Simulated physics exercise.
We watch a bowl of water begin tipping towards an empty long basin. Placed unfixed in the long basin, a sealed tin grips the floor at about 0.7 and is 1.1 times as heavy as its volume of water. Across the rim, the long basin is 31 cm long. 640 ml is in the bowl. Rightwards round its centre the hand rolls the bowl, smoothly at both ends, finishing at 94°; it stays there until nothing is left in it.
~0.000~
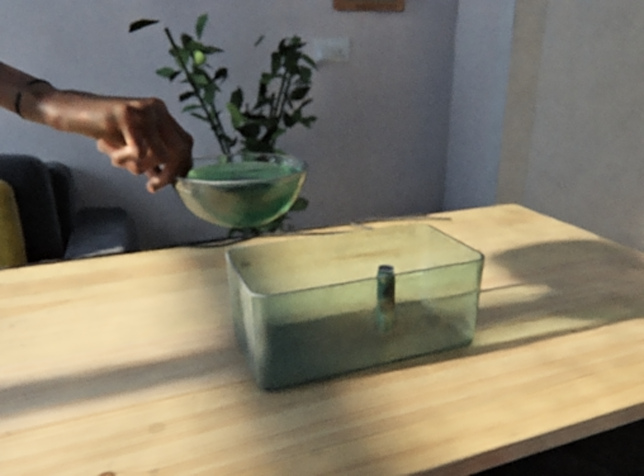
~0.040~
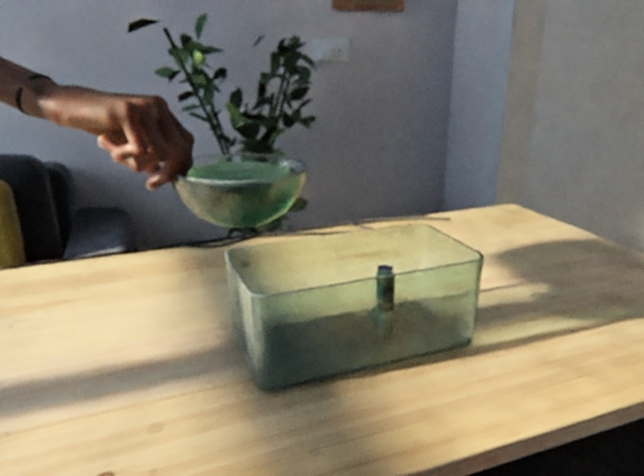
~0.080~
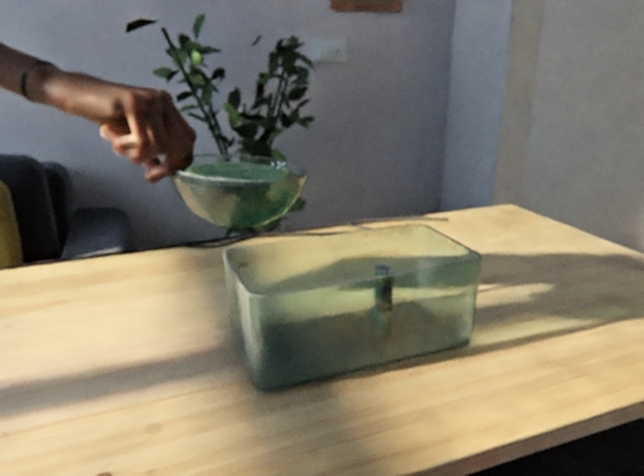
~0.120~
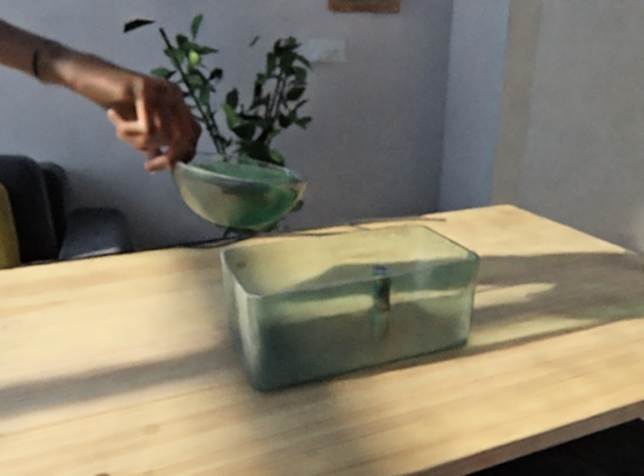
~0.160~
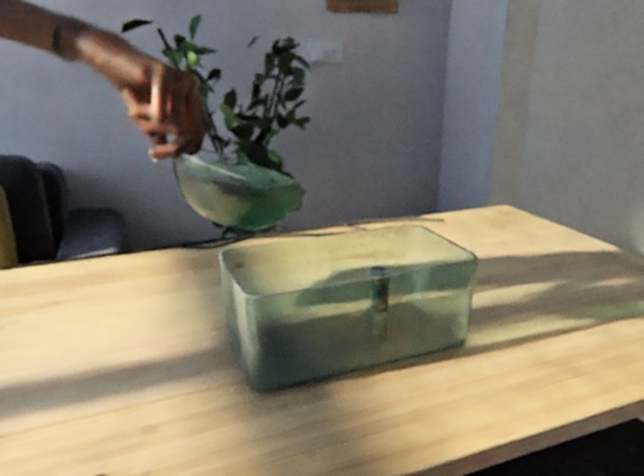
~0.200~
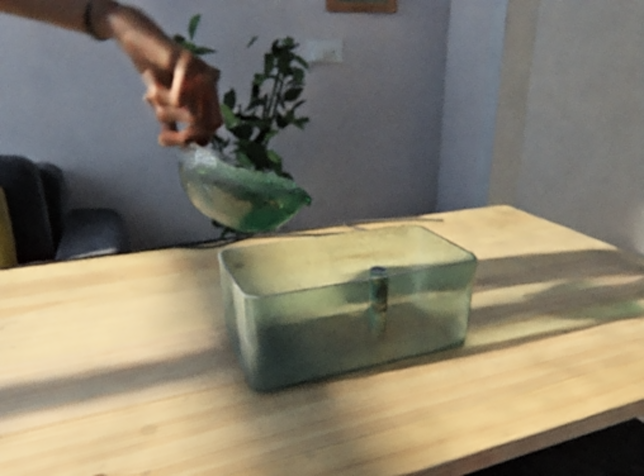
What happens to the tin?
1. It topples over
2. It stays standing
It stays standing.
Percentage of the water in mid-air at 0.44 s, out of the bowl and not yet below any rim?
Estimate: About 20 % of all of it.
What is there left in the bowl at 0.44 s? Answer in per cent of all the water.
Around 8 percent.
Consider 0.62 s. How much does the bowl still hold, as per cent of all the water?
0 %.
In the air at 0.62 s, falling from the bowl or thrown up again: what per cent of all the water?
Something like 1 per cent of the total.
Then, 0.44 s in, the tilt is 91° and 8 per cent is still to pour; the tin stands where it began.
Then, 0.62 s in, the tilt is 94° and 0 per cent is still to pour; the tin stands where it began.
Then, 0.80 s in, the tilt is 94° and 0 per cent is still to pour; the tin stands where it began.
Then, 1.00 s in, the tilt is 94° and 0 per cent is still to pour; the tin stands where it began.
Finally, the tin stands where it began.
